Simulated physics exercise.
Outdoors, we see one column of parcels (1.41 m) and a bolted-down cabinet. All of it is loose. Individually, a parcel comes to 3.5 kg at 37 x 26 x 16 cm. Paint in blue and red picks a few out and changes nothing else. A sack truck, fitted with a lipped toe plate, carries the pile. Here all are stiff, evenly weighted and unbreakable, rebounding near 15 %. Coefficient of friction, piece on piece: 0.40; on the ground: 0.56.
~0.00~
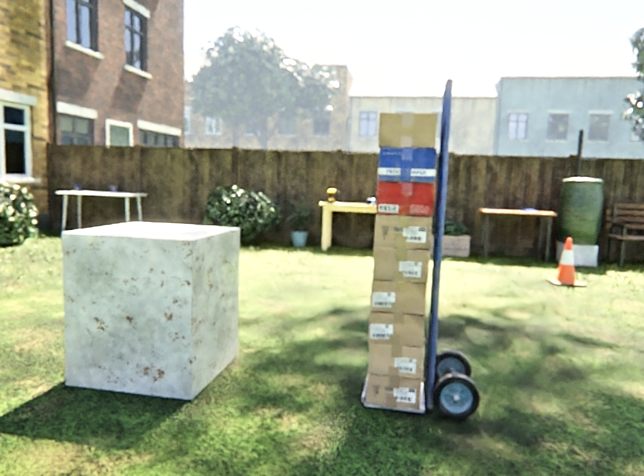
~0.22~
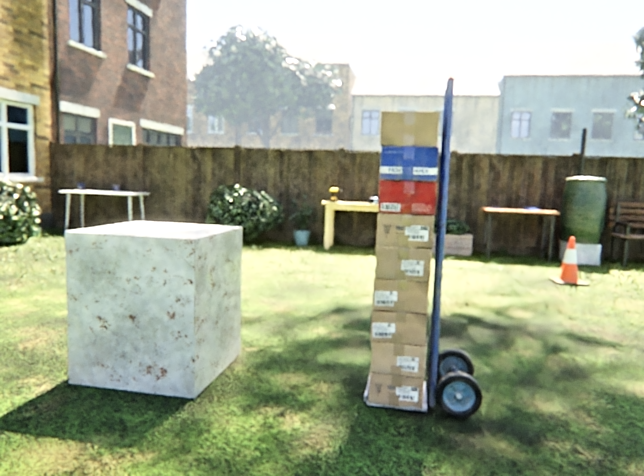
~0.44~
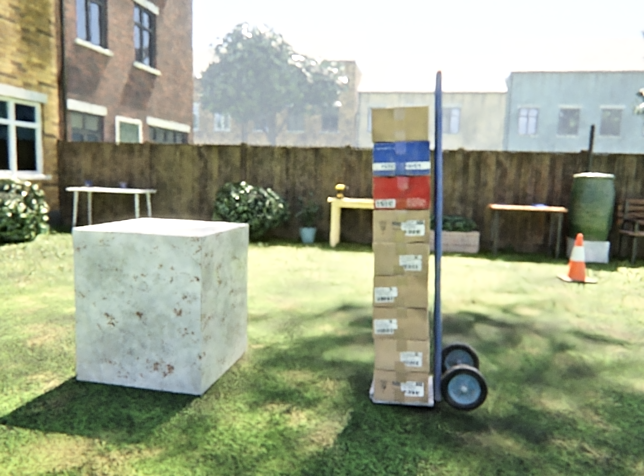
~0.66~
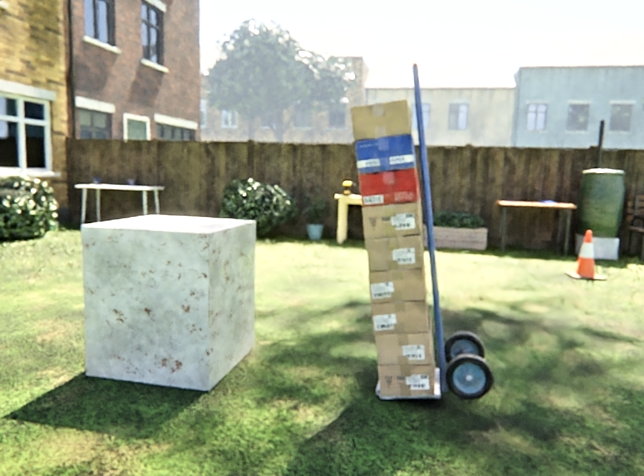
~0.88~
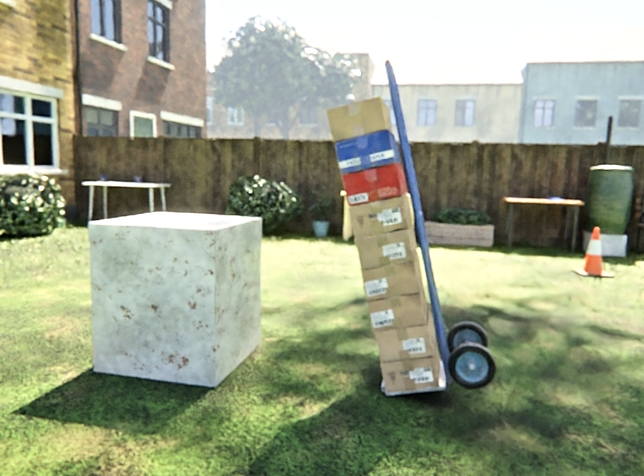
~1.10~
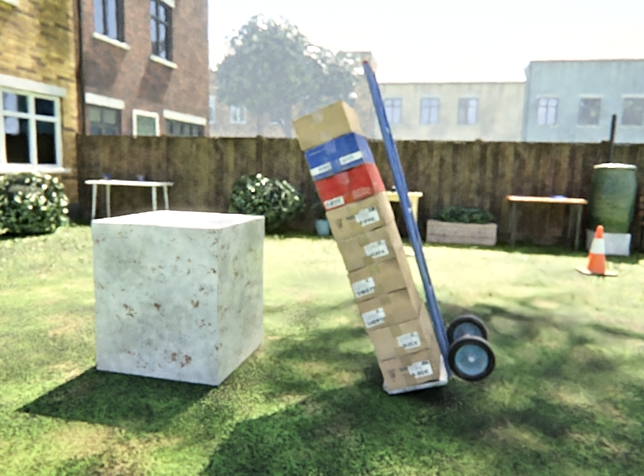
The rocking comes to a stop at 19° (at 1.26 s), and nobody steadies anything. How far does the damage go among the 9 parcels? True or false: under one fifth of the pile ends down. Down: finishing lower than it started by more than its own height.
False.
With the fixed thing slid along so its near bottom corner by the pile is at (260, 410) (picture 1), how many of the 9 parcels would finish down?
Under that change, 2.
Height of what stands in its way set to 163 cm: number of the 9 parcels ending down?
Then 4.
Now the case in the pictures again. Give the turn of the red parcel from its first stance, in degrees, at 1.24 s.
Measured against how it began, the tilt is near 30 degrees.
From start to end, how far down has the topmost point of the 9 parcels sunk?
I make it close to 36 cm.
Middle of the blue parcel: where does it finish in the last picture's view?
Near pixel (254, 202).
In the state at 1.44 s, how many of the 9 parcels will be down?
The tally at that time stands at 4.
By 1.24 s, none of the 9 parcels down, 9 disturbed; blue parcel tilted 30°, 8 cm lower; red parcel tilted 30°, 6 cm lower.
By 1.44 s, 4 of the 9 parcels down; blue parcel tilted 47°, 28 cm lower; red parcel tilted 47°, 23 cm lower.
When it is over (2.3 s), 5 of the 9 parcels down; red parcel tilted 51°, 28 cm lower; blue parcel tilted 51°, 28 cm lower. That is 56 per cent. In pixels of the last frame, middles, red parcel near (267, 231), blue parcel near (254, 202).
